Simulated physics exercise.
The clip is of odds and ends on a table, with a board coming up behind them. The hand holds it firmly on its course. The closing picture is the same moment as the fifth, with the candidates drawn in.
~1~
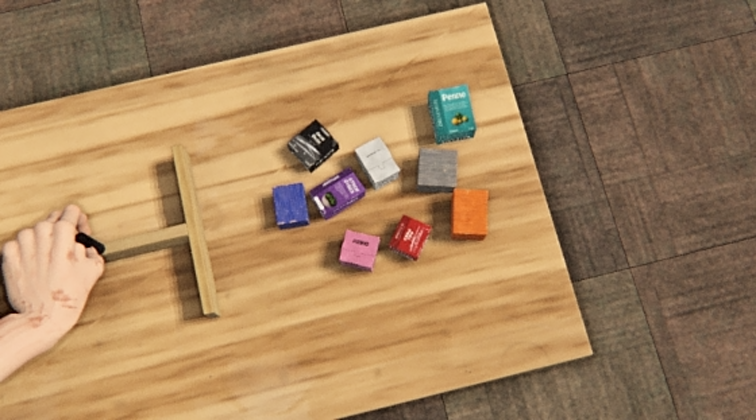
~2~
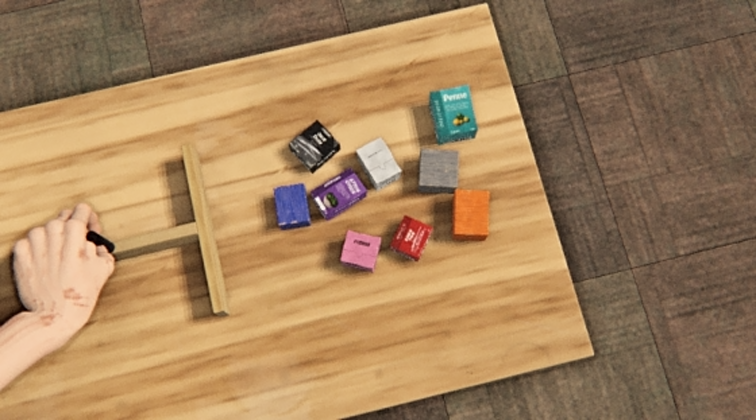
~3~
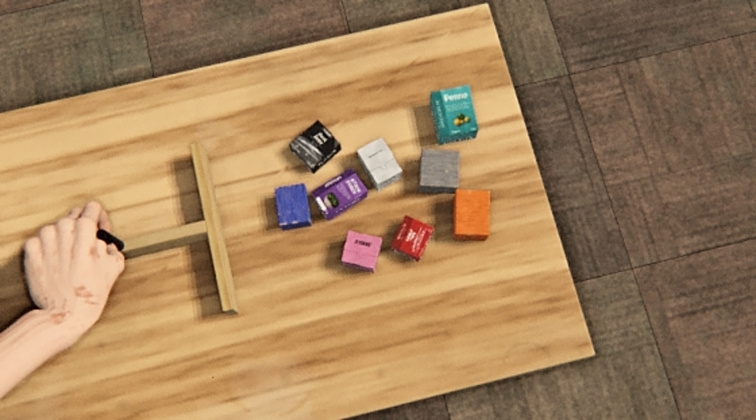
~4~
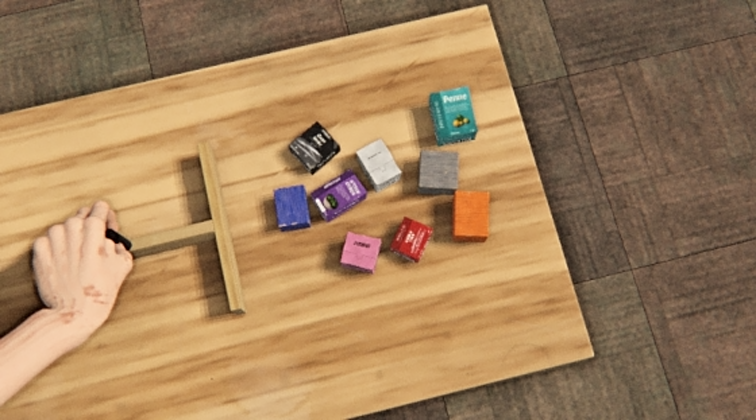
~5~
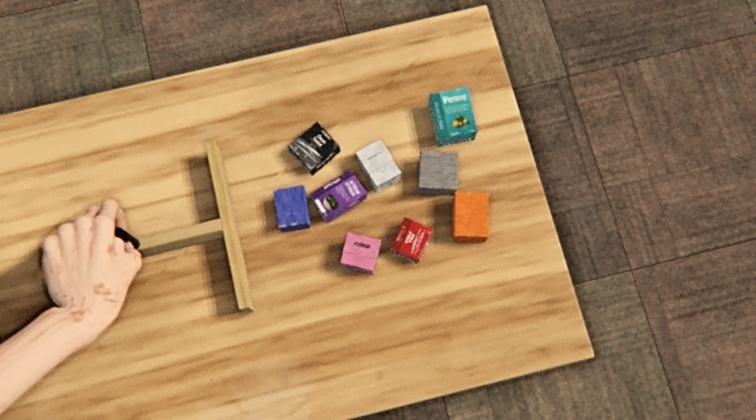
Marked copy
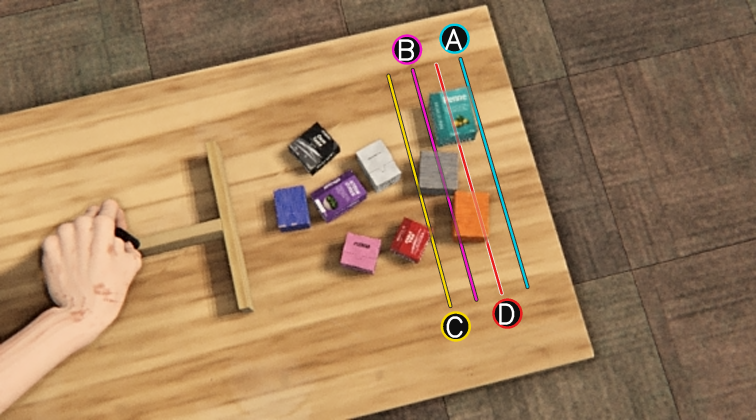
A hand slides a wooden board slowly right across the table toward a scattered group of small boxes and blocks.
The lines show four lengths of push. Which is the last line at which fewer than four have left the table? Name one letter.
Line D.
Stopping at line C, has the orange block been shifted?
Yes.
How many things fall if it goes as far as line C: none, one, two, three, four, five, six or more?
By then, none.
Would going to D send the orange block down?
Yes.
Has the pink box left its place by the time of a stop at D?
Yes.
On the marked copy, A at (493, 169); B at (443, 181); C at (418, 187); D at (468, 175).
Following D. Soon after the start, board (314, 202); grey block (445, 173); black box (333, 148).
Later, board (401, 181); grey block (508, 160); turquoise packet (474, 92).
In the end, board (467, 165); orange block over the edge; grey block over the edge; two fallen.
As for the rest, A drops five; B is within the limit but short; C is within the limit but short.
